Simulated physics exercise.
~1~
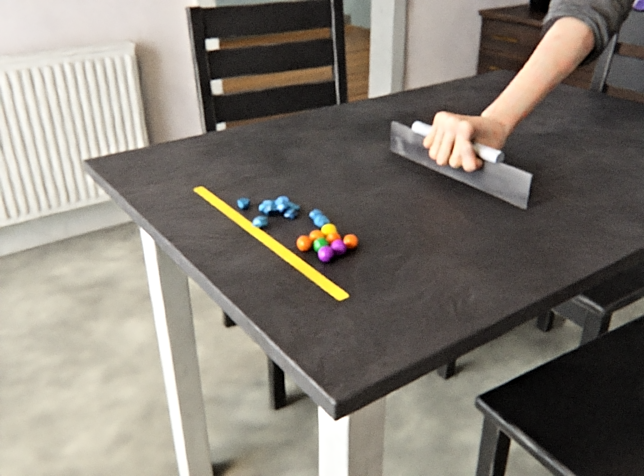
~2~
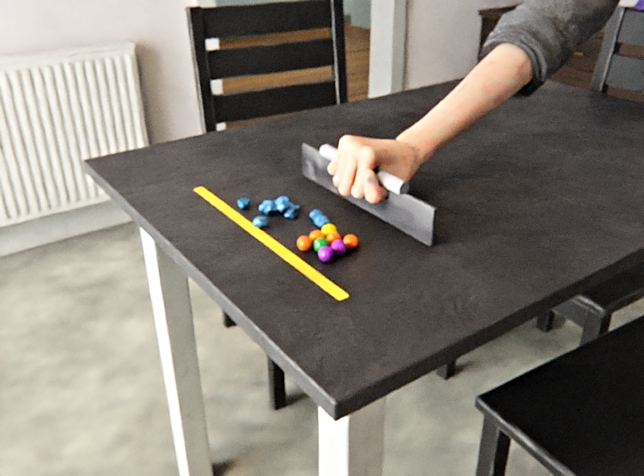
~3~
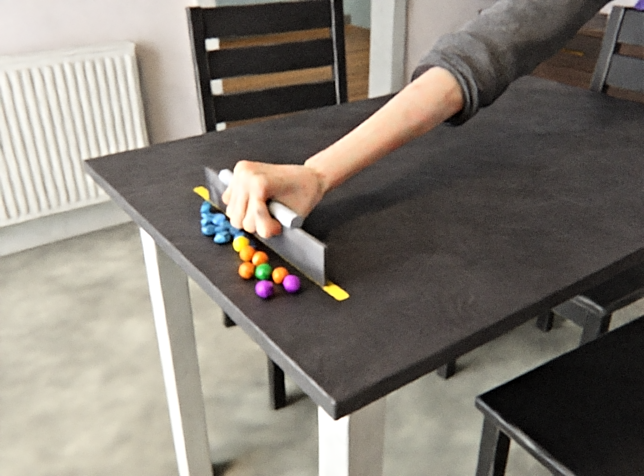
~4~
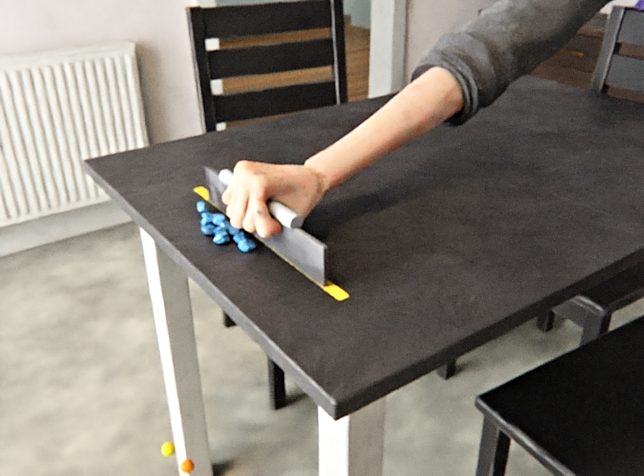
On a dark table in a room with a radiator, a hand slides a metal scraper left to a yellow tape strip, pushing blue pieces and multicoloured balls toward the edge; the scraper stops, the balls leave the tabletop, two seen near the floor, while the blue pieces remain.
